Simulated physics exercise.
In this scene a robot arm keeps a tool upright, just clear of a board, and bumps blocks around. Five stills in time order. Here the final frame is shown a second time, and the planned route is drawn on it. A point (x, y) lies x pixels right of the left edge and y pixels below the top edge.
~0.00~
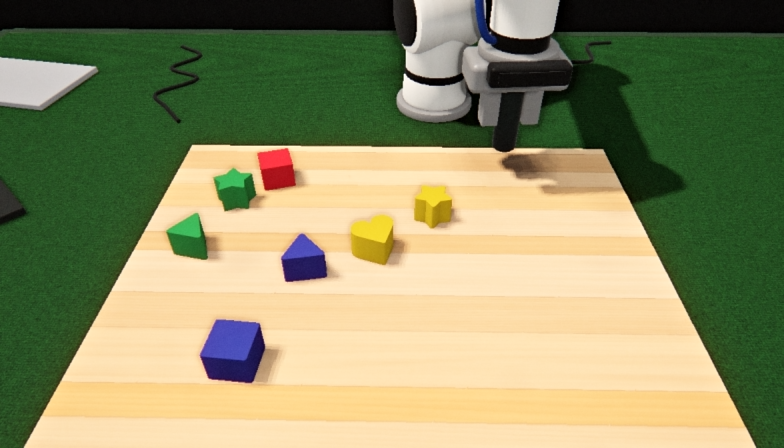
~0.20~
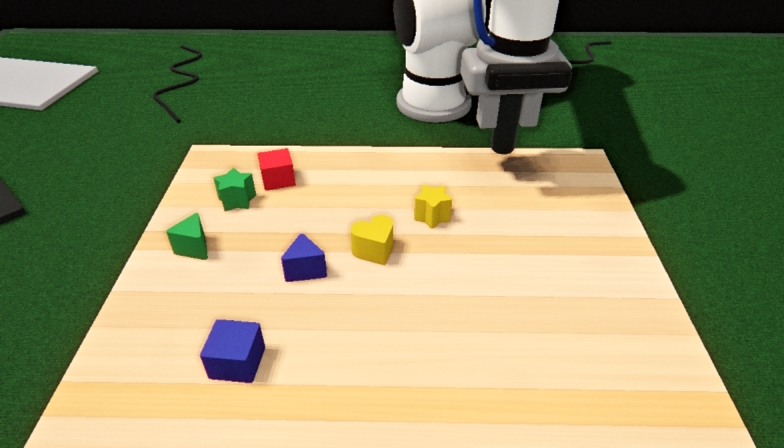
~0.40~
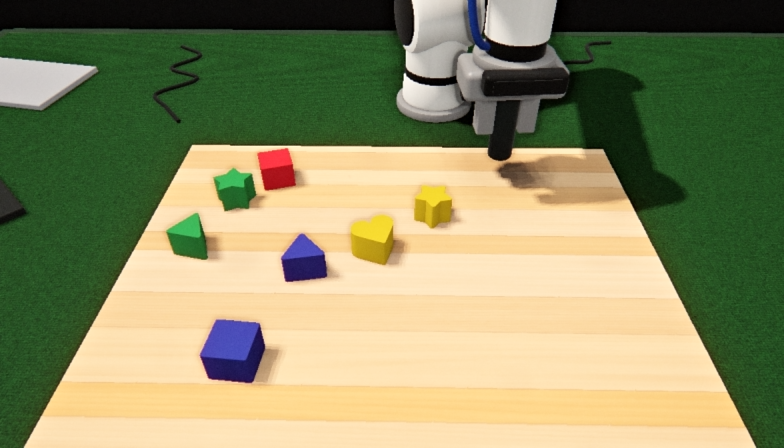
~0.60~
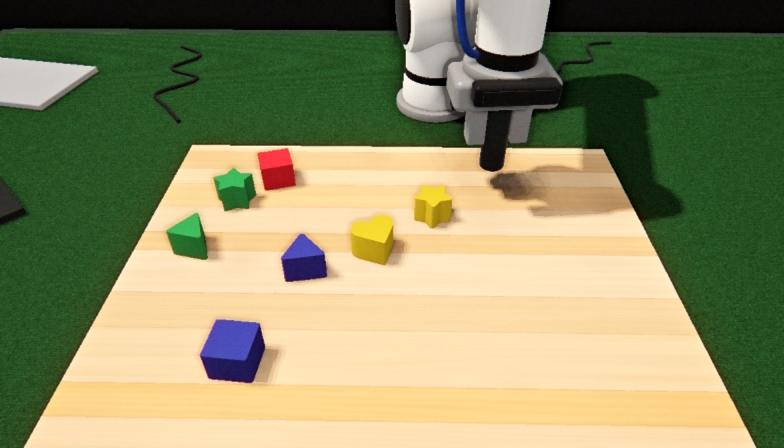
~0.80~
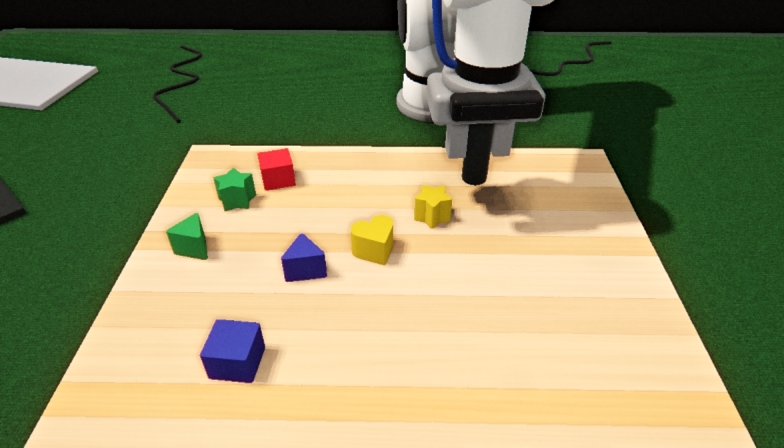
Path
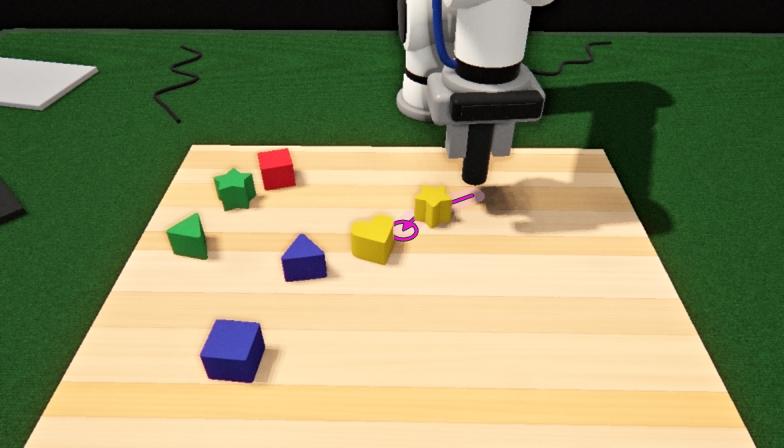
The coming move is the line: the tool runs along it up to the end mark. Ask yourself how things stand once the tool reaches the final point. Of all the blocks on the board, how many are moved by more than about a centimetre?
I'd put the number at two.
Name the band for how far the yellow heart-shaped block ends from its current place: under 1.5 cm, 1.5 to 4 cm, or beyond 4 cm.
It gets moved 1.5 to 4 cm.
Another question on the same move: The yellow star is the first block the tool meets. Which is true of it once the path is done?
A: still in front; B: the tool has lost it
The one that fits is A, still in front.
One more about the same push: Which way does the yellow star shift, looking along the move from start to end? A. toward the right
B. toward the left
The one that fits is B, toward the left.
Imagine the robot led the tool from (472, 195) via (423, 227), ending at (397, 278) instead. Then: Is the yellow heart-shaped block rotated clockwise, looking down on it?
Answer: No.
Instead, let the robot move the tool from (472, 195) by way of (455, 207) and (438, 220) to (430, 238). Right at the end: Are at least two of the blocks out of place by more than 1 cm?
That would be a no.
Path on the board, from (472, 195) over (447, 204) and (421, 214) to (403, 231).
The first path, step by step. One third of the way, tool at (448, 189); yellow star at (429, 197).
Two thirds of the way, tool at (421, 198); yellow star at (412, 207), turned 50° anticlockwise.
At the end, tool at (403, 214); yellow heart-shaped block at (362, 239); yellow star at (395, 225), turned 55° anticlockwise.
